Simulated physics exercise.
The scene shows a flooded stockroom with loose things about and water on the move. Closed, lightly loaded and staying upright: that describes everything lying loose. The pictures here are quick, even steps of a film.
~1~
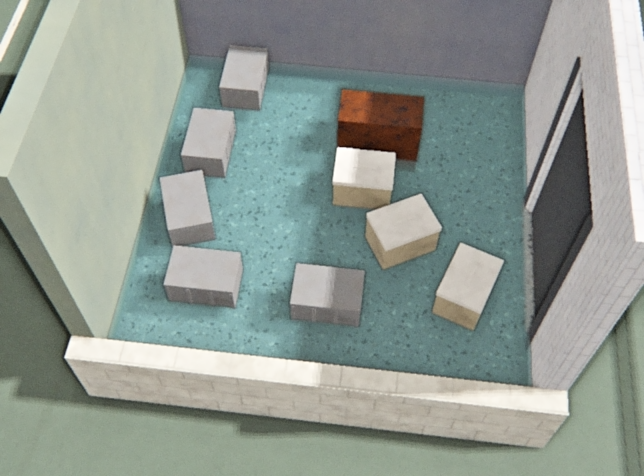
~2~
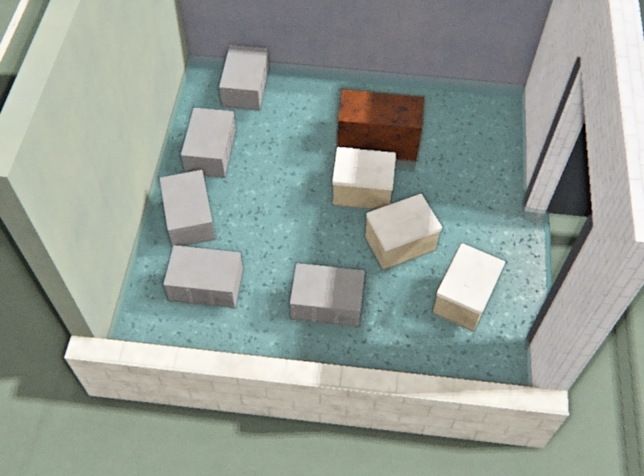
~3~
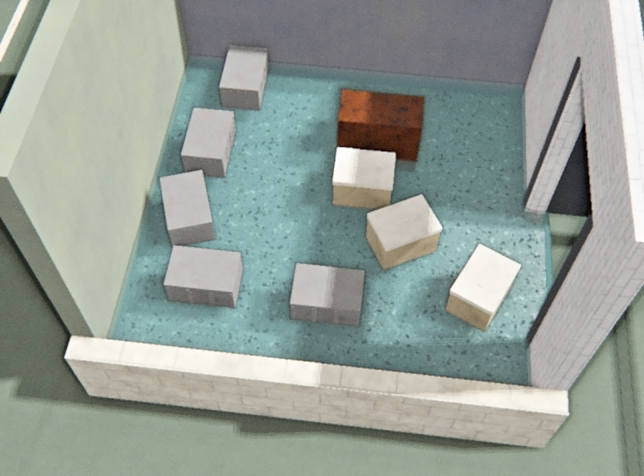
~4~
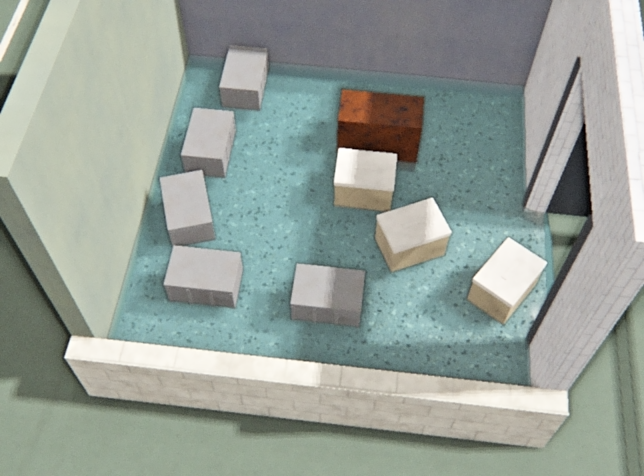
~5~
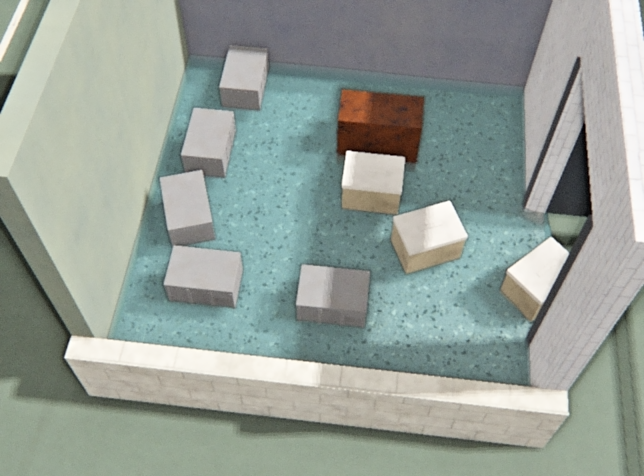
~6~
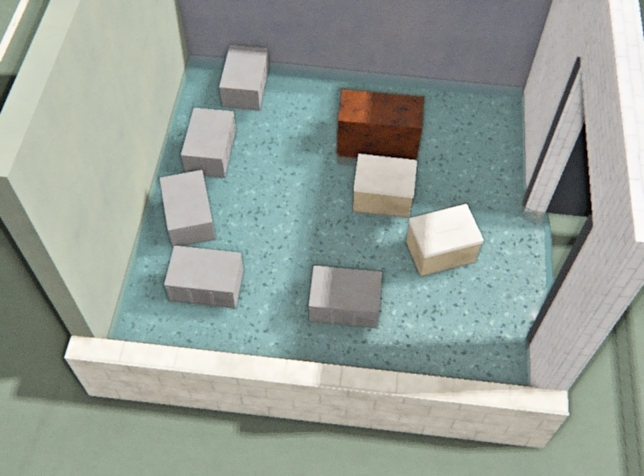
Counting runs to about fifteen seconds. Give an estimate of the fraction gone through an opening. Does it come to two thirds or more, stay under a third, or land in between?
Fraction: One third to two thirds.
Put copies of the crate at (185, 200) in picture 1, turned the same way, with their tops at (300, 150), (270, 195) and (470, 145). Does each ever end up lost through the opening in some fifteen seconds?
The three, in sequence: Departs, departs and departs.
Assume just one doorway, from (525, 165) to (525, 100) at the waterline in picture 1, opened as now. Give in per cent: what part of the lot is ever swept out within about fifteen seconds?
That comes out at 40 in a hundred.
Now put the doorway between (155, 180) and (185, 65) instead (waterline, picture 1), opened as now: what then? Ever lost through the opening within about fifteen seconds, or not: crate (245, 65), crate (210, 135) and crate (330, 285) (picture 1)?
First one flushed away, second flushed away, third flushed away.
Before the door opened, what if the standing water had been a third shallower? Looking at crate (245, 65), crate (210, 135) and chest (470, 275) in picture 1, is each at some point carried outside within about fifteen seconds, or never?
One after the other: Remains, remains, swept away.
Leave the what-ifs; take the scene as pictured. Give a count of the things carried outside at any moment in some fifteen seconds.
The total is 4.
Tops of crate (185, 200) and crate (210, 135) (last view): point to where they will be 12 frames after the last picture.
Estimated: (217, 222); (233, 156).
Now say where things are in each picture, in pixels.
The first picture shows a chest at (404, 220) floats; a chest at (365, 167), afloat; 0 of 8 have shifted.
The second picture shows a chest at (404, 220), afloat; a chest at (365, 167), afloat; 0 of 8 have shifted.
The third picture shows a chest at (405, 221), afloat; a chest at (365, 167), afloat; 1 of 8 have shifted.
The fourth picture shows a chest at (414, 224) floats, close to its start; a chest at (366, 168), afloat; 2 of 8 have shifted.
The fifth picture shows a chest at (430, 226) floats, close to its start; a chest at (374, 171) floats, close to its start; 3 of 8 have shifted.
The sixth picture shows a chest at (446, 229), afloat, a stride from its start; a chest at (386, 174) floats, close to its start; 4 of 8 have shifted.
A moment on, 1 of 8 are out; 7 afloat.
Next, 4 of 8 are out; 4 afloat.
Later, 4 of 8 are out; 4 afloat.
In the end, 4 of 8 are out; 4 afloat.
